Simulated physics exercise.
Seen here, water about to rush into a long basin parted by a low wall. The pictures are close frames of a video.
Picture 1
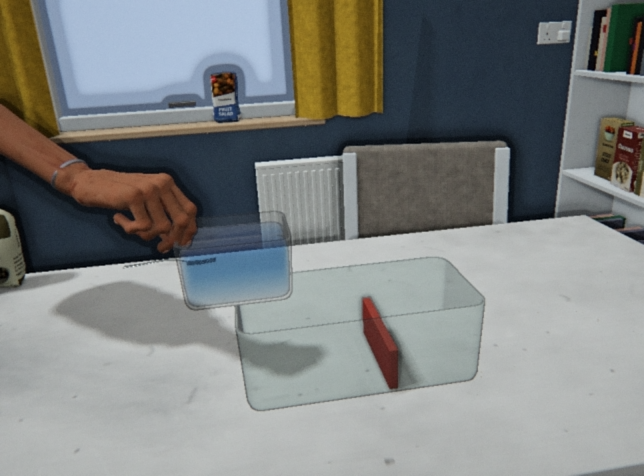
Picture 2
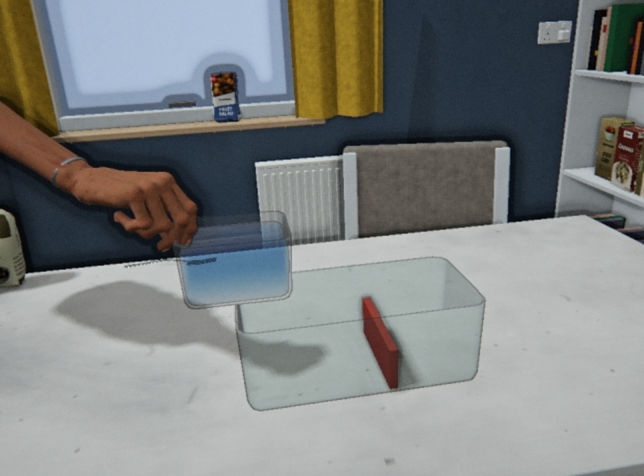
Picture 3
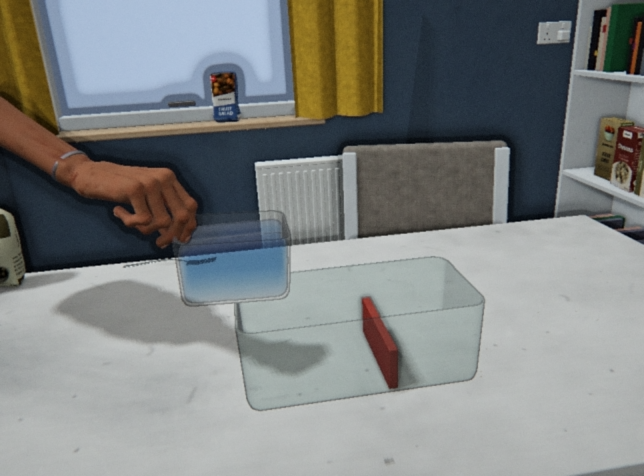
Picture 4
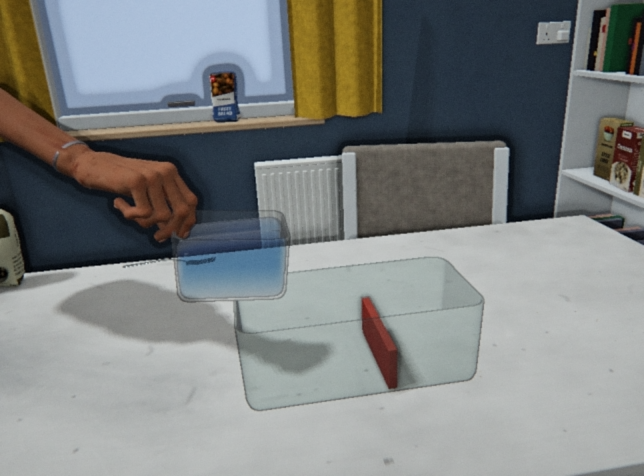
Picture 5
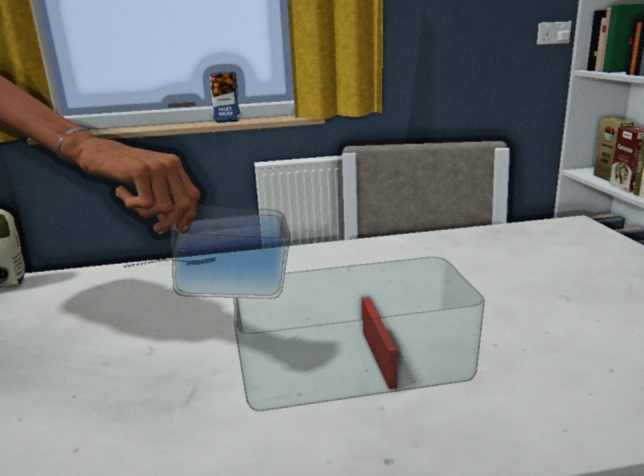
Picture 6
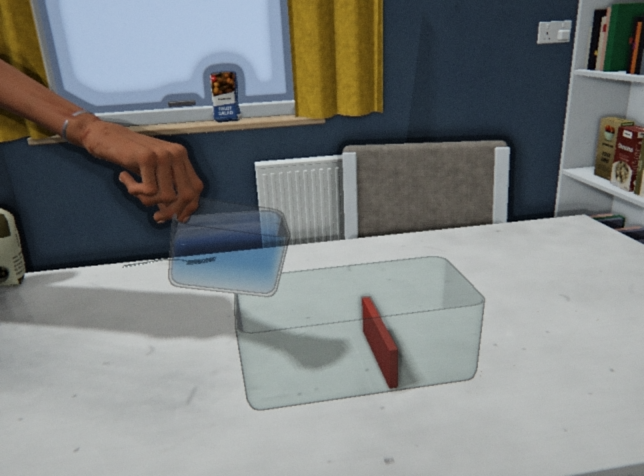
A hand held a small clear container of blue water above the left end of a long glass basin with a low red wall inside, then slowly tilted it a little toward the basin.
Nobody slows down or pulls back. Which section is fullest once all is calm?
The left-hand section gets the most.
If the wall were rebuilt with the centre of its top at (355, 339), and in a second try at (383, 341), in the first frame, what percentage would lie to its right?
First some 80, then 30 per cent.
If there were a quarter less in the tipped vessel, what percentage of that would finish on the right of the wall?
Close to 5 per cent.
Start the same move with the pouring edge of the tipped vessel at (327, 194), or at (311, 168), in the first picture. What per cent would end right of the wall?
About 95 and 90 per cent.
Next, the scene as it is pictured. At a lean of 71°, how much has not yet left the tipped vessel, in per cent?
Near 50 %.
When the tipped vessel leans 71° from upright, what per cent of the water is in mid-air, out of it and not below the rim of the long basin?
Roughly 30 in a hundred.
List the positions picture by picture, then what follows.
Tilt 0°; pouring edge (287, 225); surface from (181, 242) to (285, 232); the long basin's rim runs from (236, 306) to (464, 279); the wall's top is at (379, 323), in the first frame.
Tilt 1°; pouring edge (287, 225); surface from (181, 242) to (285, 231), in the second frame.
Tilt 2°; pouring edge (286, 225); surface from (180, 241) to (285, 229), in the third frame.
Tilt 5°; pouring edge (286, 225); surface from (179, 238) to (283, 227), in the fourth frame.
Tilt 9°; pouring edge (286, 225); surface from (178, 235) to (284, 225), in the fifth frame.
Tilt 14°; pouring edge (286, 225); surface from (176, 229) to (284, 220), in the sixth frame.
A moment on, the tilt is 71° and 48 per cent is still to pour, 21 is left of the wall and 0 right of it.
Next, the tilt is 107° and 6 per cent is still to pour, 64 is left of the wall and 21 right of it.
Then the tilt is 117° and 0 per cent is still to pour, 78 is left of the wall and 21 right of it.
Later the tilt is 117° and 0 per cent is still to pour, 78 is left of the wall and 21 right of it.
At rest 78 per cent lies left of the wall, 21 right of it and 1 outside.
